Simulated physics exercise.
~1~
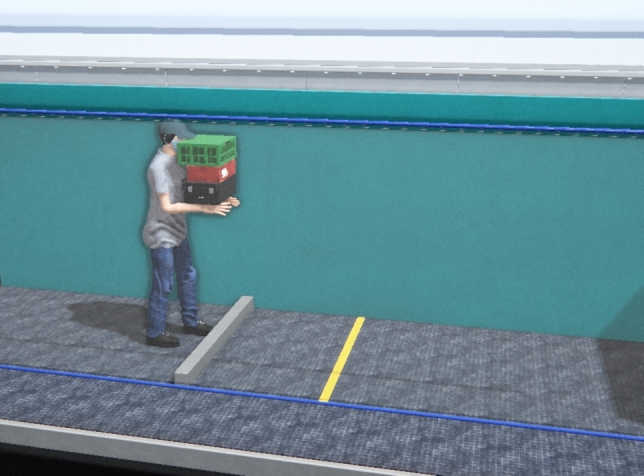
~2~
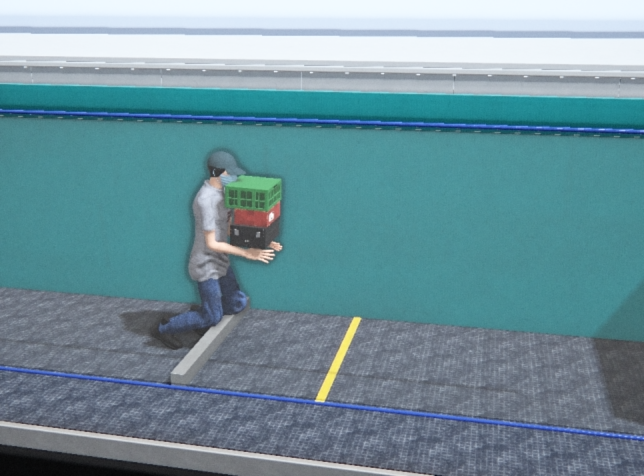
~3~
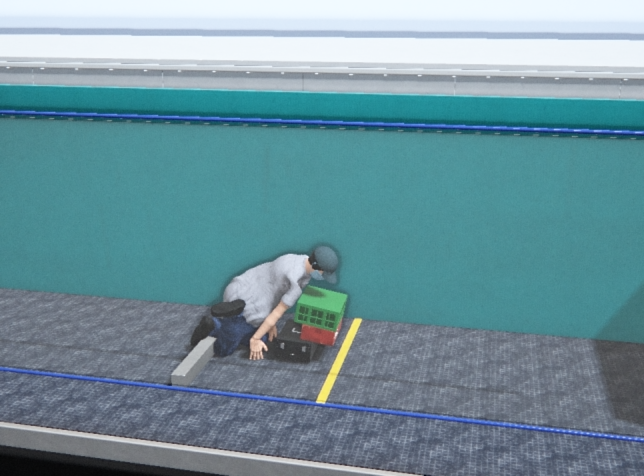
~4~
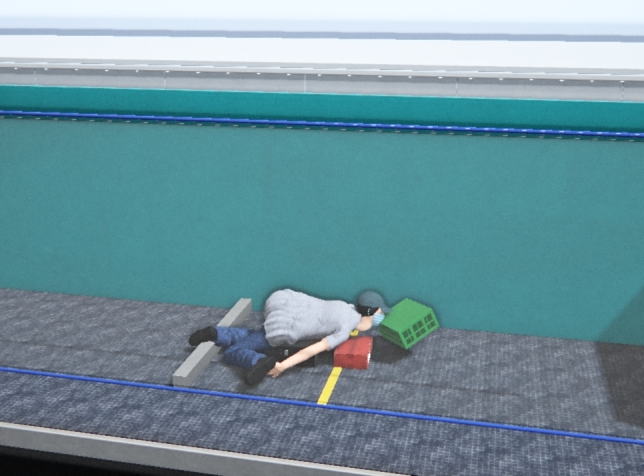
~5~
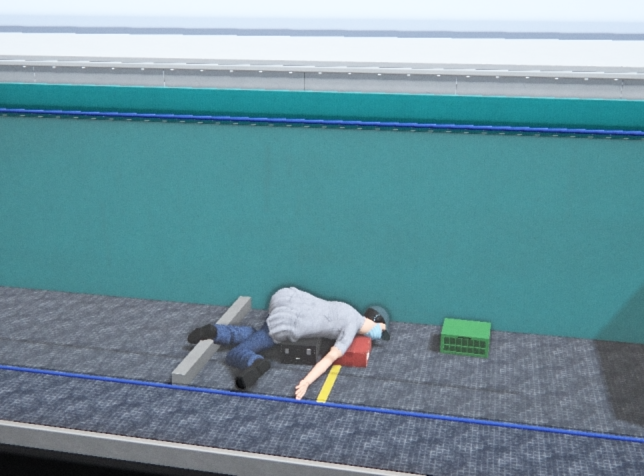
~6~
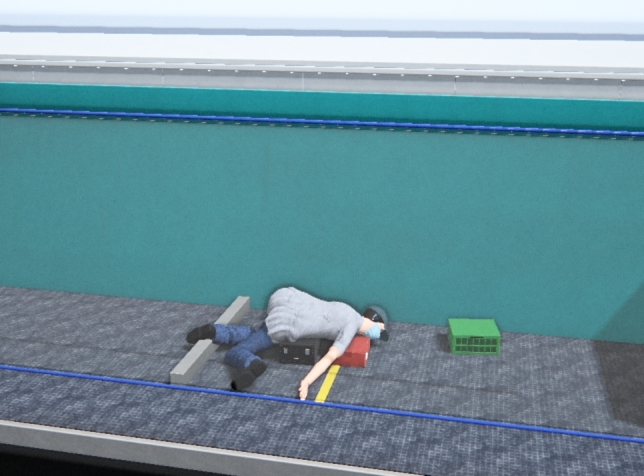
A person in a cap carrying a stack of crates and boxes buckled over a low rail and sprawled face down, ending with the black box short of the yellow line, the red one across it, and the green crate farthest right.
